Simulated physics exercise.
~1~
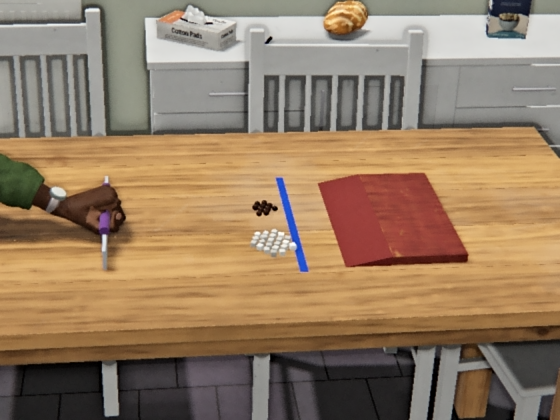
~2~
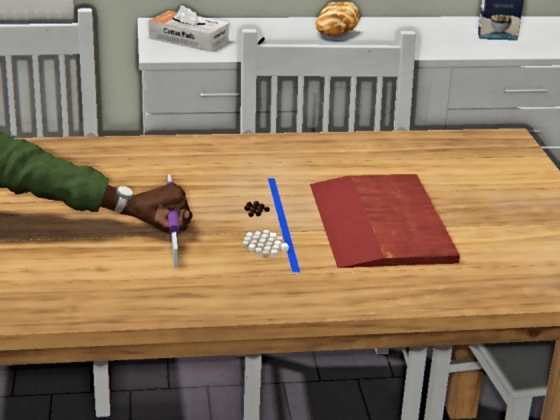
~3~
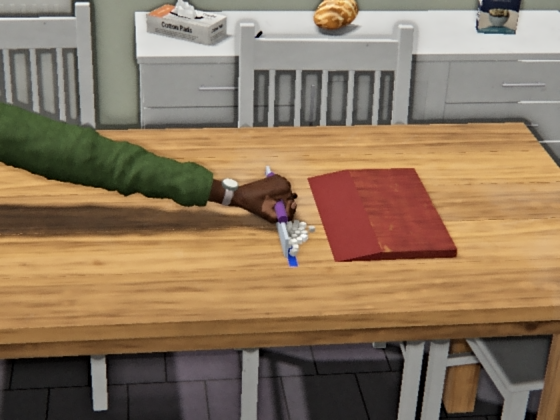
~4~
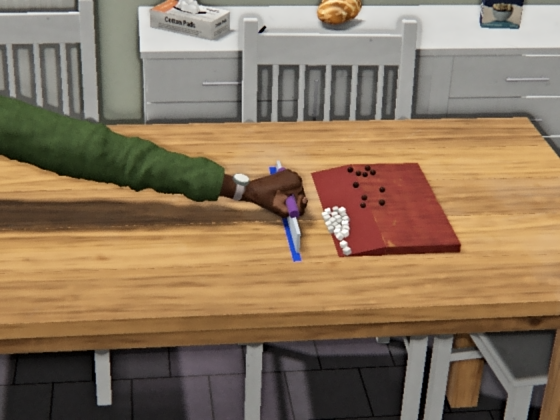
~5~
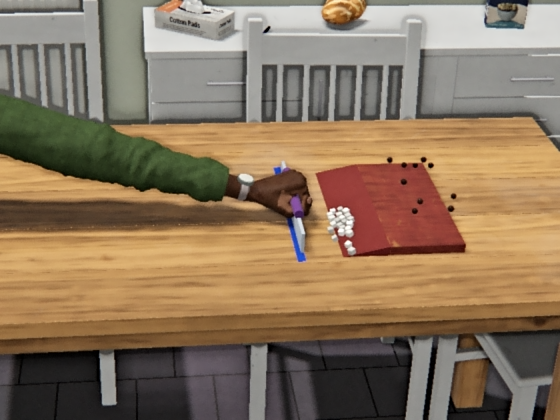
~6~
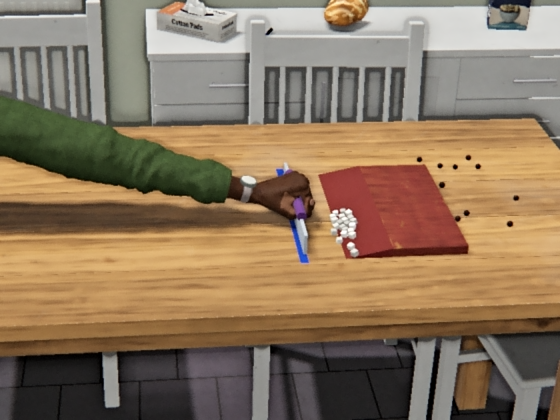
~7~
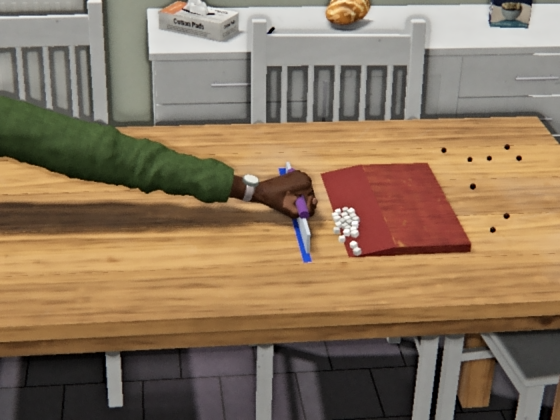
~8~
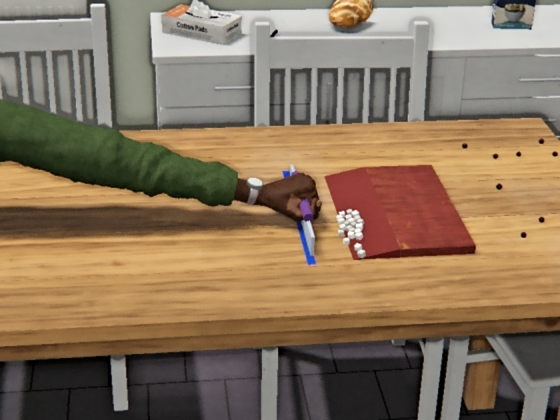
A dark-skinned hand in a green sleeve grips a purple-handled scraper at the left of a wooden table, seen from slightly above in a kitchen with white chairs. A dark cluster and a white cluster of small pieces lie beside a blue tape line, with a red sloping slab to their right. The hand sweeps right, pushes both clusters, and stops at the tape. The dark pieces scatter up across the slab and slide past it onto the table's right side. The white pieces stay bunched at the slab's near left edge, none going over the top.
